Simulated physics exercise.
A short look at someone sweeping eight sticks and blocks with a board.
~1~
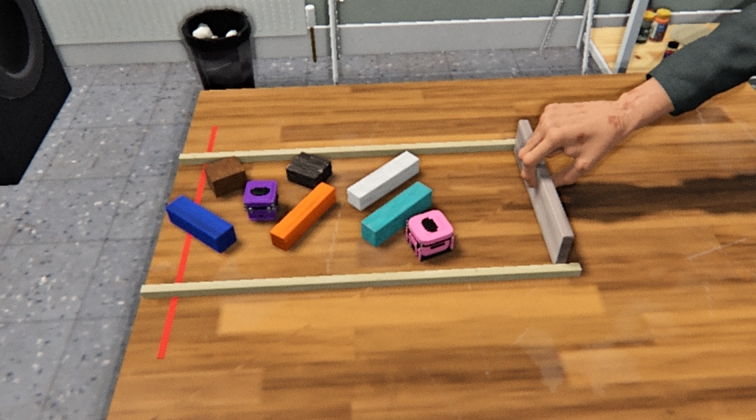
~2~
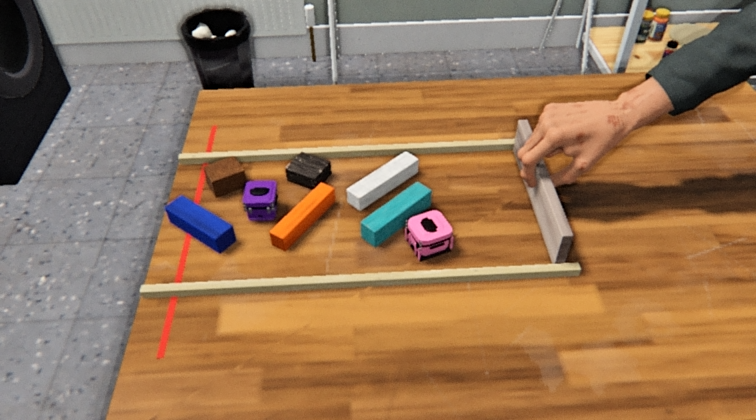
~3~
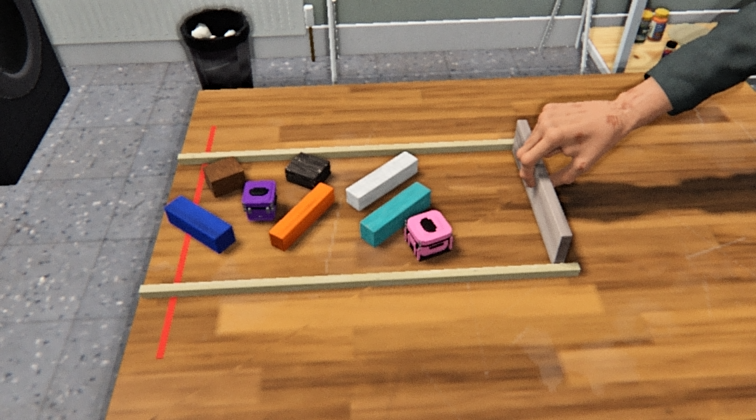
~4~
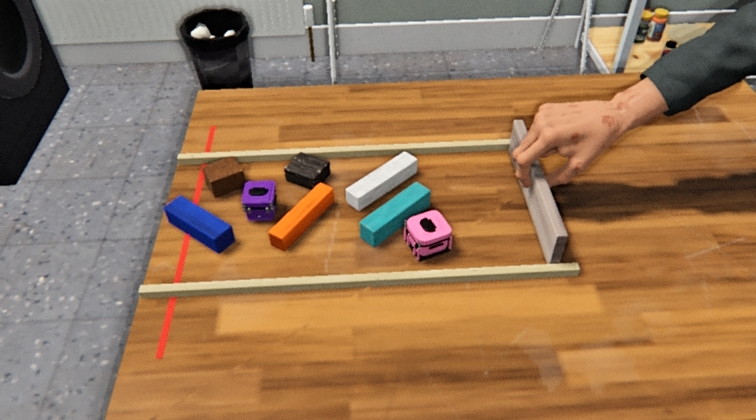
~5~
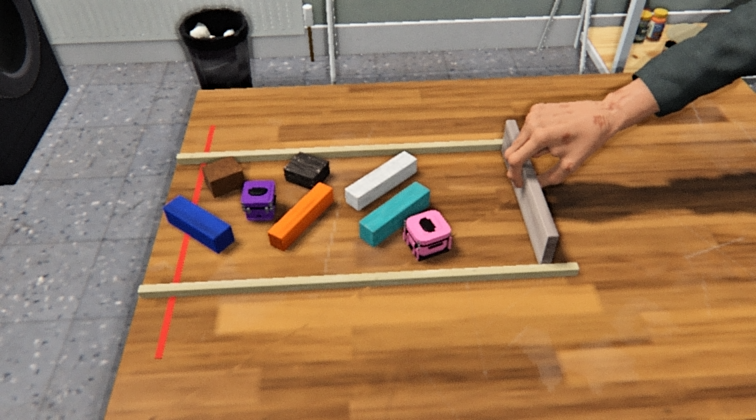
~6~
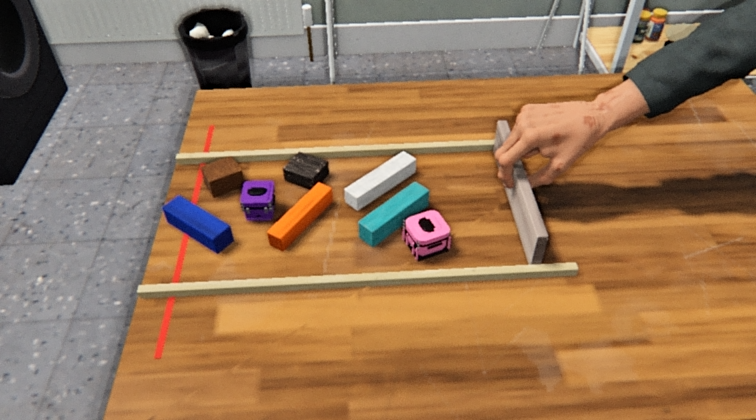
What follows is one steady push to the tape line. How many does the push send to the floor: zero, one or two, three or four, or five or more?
In the end the number that fall off is five or more.
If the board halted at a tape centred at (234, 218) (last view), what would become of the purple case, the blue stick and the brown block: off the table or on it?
The purple case goes over; the blue stick drops off; the brown block tumbles off.
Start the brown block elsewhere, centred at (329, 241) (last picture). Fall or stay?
The brown block is lost.
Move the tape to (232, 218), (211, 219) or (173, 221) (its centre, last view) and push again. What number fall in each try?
In that order 3, 4 and 8.
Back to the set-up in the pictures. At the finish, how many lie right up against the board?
3 of them.
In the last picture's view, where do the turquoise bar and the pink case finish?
The turquoise bar at (151, 227), the pink case at (159, 252).
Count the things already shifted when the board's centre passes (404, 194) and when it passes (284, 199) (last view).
At the one place 3, at the other 8.
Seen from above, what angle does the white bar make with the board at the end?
About 30°.
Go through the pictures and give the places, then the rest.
The first picture shows blue stick (201, 224); brown block (226, 176); purple case (262, 201); board (540, 188); tape (193, 220).
The second picture shows brown block (225, 176); white bar (384, 180).
The third picture shows purple case (261, 201); pink case (428, 235).
The fourth picture shows blue stick (199, 224); turquoise bar (396, 214).
The fifth picture shows brown block (224, 176); board (526, 188).
The sixth picture shows blue stick (198, 224); brown block (223, 176); purple case (259, 201); board (517, 188); tape (190, 220).
Early on, none off yet; blue stick at rest near (198, 224); brown block at rest near (223, 176); purple case at rest near (259, 201).
A while later, none off yet; blue stick travelled a little near (175, 222); brown block moving near (213, 176); purple case travelled well along near (205, 199).
Finally, the number that fall off is five or more; lost, black block, orange stick, purple case, brown block and blue stick.
